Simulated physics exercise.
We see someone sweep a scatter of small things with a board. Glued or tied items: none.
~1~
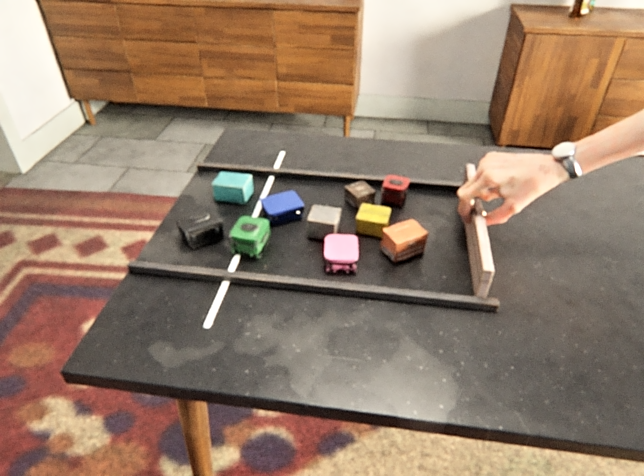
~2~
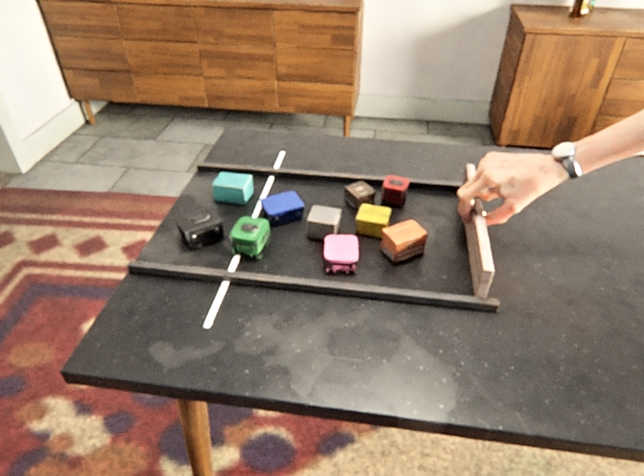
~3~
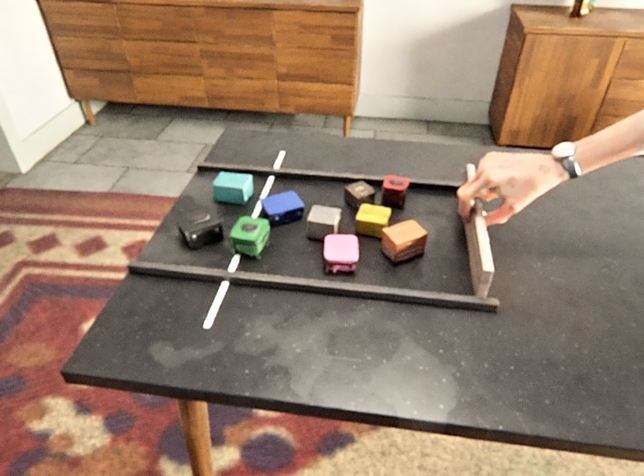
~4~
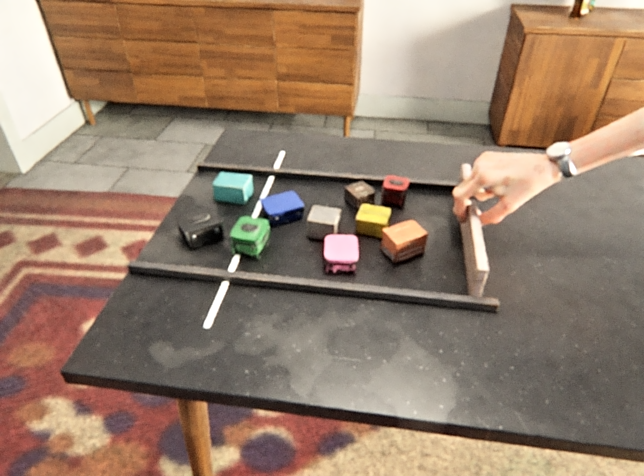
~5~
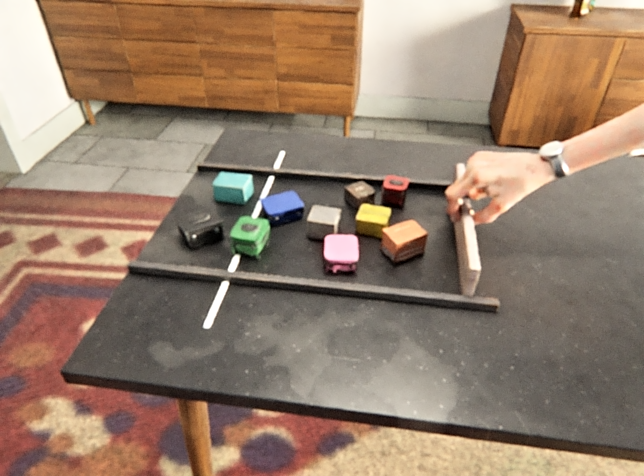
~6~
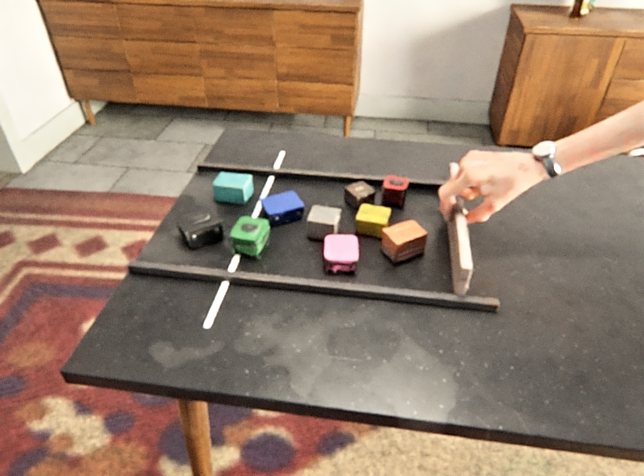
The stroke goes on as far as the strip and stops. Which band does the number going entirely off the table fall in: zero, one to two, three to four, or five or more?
It falls in the zero band.
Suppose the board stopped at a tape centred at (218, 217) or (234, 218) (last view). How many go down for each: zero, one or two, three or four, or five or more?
The first spot gives one to two, the second gives one or two.
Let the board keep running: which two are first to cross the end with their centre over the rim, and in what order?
Order: Black case first, turquoise block second.
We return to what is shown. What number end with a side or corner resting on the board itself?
Contact count: 4.
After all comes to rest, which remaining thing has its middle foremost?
The black case.
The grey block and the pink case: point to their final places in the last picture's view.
Listed in order, first is (220, 212) and the other is (217, 254).
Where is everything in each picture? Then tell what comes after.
Black case (201, 228); turquoise block (233, 188); green case (251, 237); board (474, 225); tape (253, 220), in the first picture.
Turquoise block (233, 188); red case (395, 191), in the second picture.
Green case (251, 237); orange box (404, 241), in the third picture.
Black case (201, 228); pink case (341, 254), in the fourth picture.
Turquoise block (233, 188); board (463, 224), in the fifth picture.
Black case (201, 228); turquoise block (233, 188); green case (251, 237); board (456, 223); tape (253, 220), in the sixth picture.
Soon after, none off yet; black case at rest near (201, 228); turquoise block at rest near (233, 188); green case at rest near (251, 237).
At rest, the number that fall off is zero.
